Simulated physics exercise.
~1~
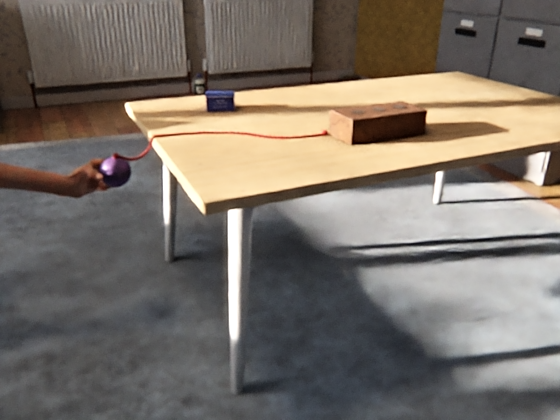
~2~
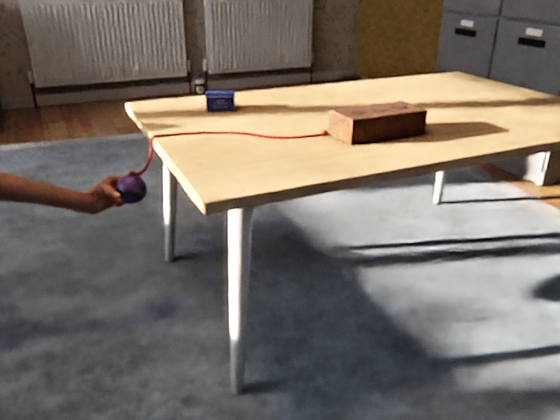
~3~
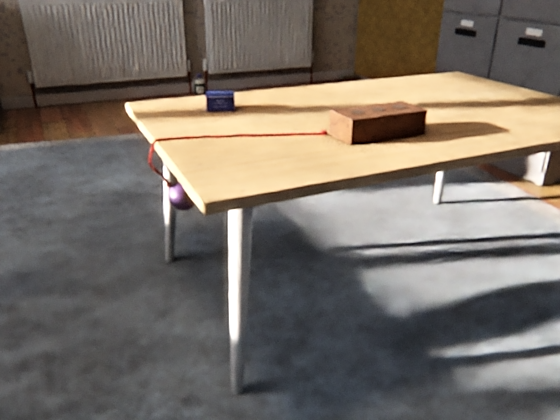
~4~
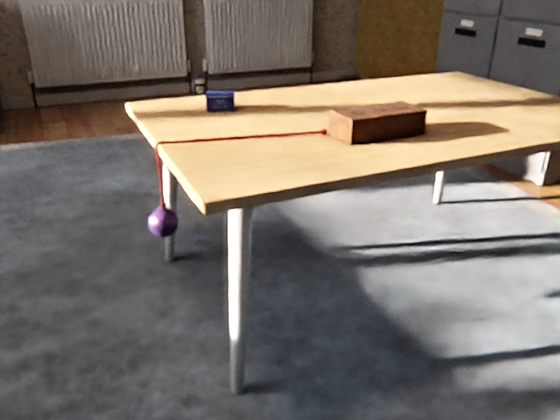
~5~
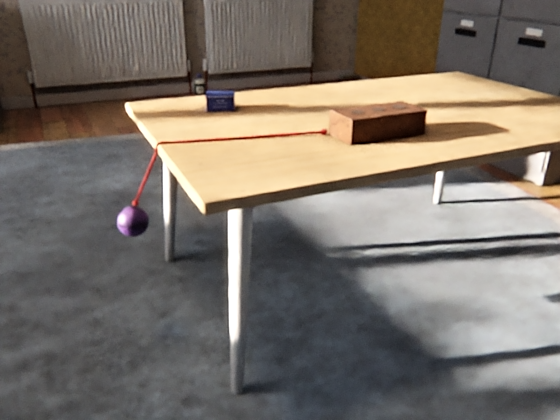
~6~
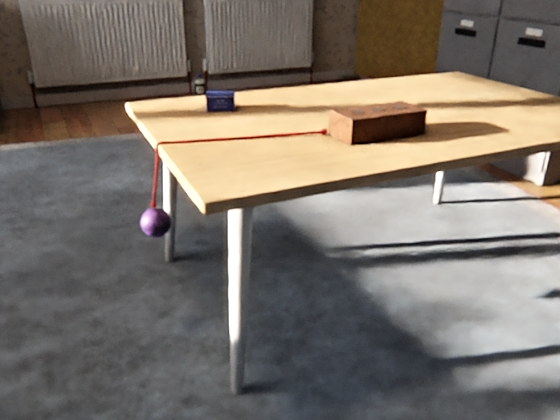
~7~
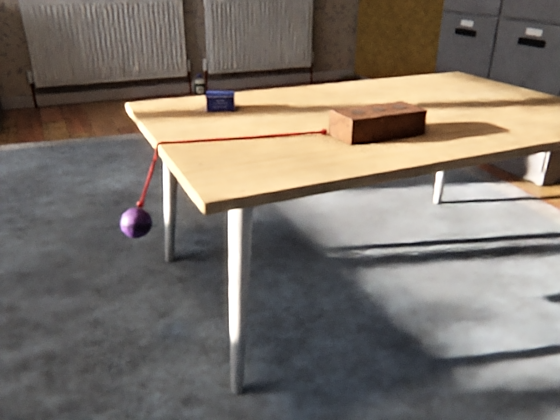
The clip shows a hand lowering a purple ball beside a table, a red lace running from it across the tabletop to a brick. Once released, the ball hangs below the edge and swings from side to side, while the brick and blue box stay still.
